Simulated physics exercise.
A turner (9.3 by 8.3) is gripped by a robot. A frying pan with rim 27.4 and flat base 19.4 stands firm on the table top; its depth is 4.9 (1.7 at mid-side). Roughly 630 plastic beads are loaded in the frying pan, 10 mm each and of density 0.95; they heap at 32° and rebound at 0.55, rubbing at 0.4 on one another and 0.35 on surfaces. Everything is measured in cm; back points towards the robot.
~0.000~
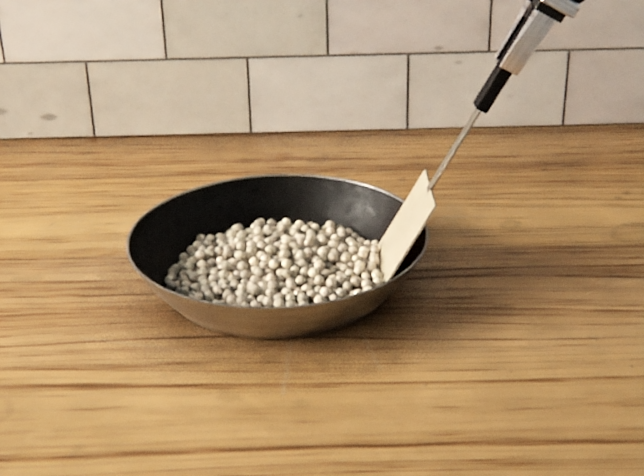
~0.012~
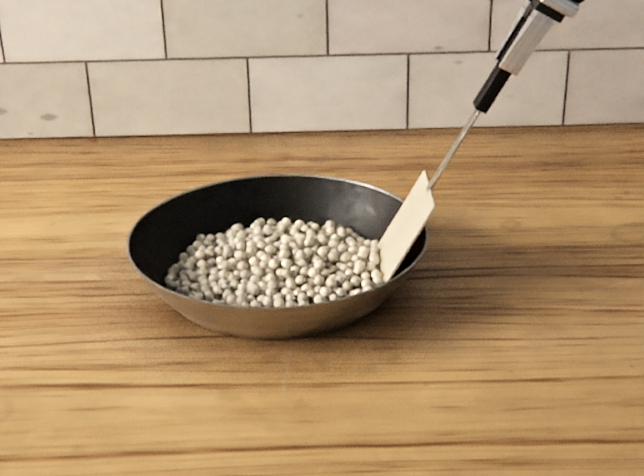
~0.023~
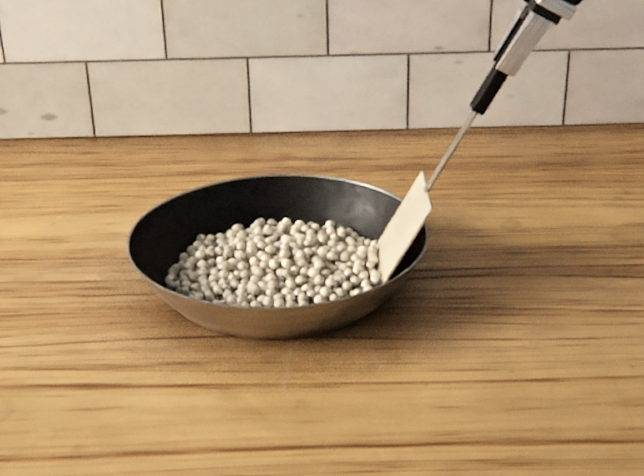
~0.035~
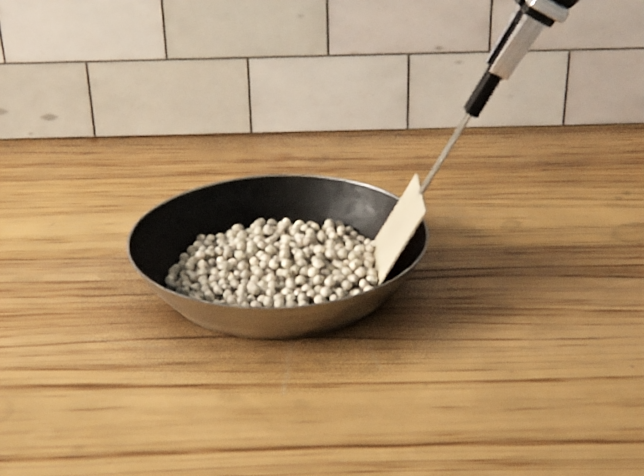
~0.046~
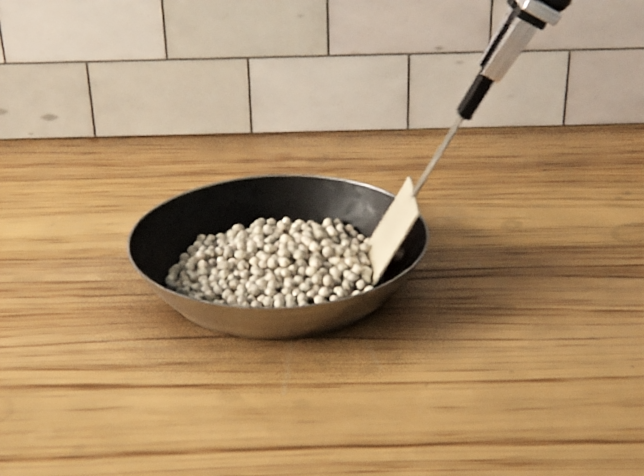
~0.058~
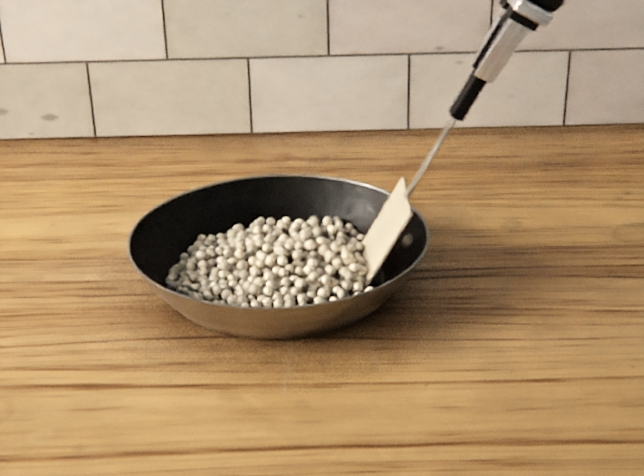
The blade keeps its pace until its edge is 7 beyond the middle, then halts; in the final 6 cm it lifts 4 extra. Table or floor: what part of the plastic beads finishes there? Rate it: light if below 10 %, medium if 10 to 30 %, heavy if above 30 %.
Rating: Light.
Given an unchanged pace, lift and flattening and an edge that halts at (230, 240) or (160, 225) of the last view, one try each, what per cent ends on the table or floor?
About 0 and 15 per cent.
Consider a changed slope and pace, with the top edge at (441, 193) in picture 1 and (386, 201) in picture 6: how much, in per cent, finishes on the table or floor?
Roughly 15 %.
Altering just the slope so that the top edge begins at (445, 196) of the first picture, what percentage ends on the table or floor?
Some 0 per cent.
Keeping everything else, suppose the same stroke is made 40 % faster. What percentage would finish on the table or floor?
Then roughly 5 percent.
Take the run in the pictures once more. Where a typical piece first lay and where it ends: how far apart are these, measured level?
The value is roughly 3 cm.
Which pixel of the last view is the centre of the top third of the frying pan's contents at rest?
Near (190, 258).
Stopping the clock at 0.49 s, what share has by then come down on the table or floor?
0 %.
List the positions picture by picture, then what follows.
The first picture shows turner top edge at (431, 187), sloping 61°; upper third of the load around (279, 263), from x 170 to 380, top at y 220; 630 in the frying pan.
The second picture shows turner top edge at (430, 187), sloping 61°; upper third of the load around (279, 263), from x 170 to 380, top at y 220.
The third picture shows turner top edge at (427, 189), sloping 61°; upper third of the load around (281, 263), from x 170 to 375, top at y 220.
The fourth picture shows turner top edge at (422, 191), sloping 61°; upper third of the load around (285, 263), from x 170 to 380, top at y 220.
The fifth picture shows turner top edge at (415, 194), sloping 61°; upper third of the load around (291, 260), from x 170 to 400, top at y 220.
The sixth picture shows turner top edge at (407, 195), sloping 61°; upper third of the load around (292, 259), from x 170 to 405, top at y 220; 630 in the frying pan.
After 0.15 s, sloping 61°, highest piece 10 above the table; 629 in the frying pan, 1 on the blade or in flight.
After 0.24 s, sloping 61°, highest piece 9 above the table; 629 in the frying pan, 1 on the blade or in flight.
After 0.49 s, sloping 61°, highest piece 5 above the table; 628 in the frying pan, 2 on the table or floor.
After 1.54 s, sloping 61°, highest piece 5 above the table; 628 in the frying pan, 2 on the table or floor.
At rest, 628 in the frying pan, 2 on the table or floor. That is 0 % on the table or floor.
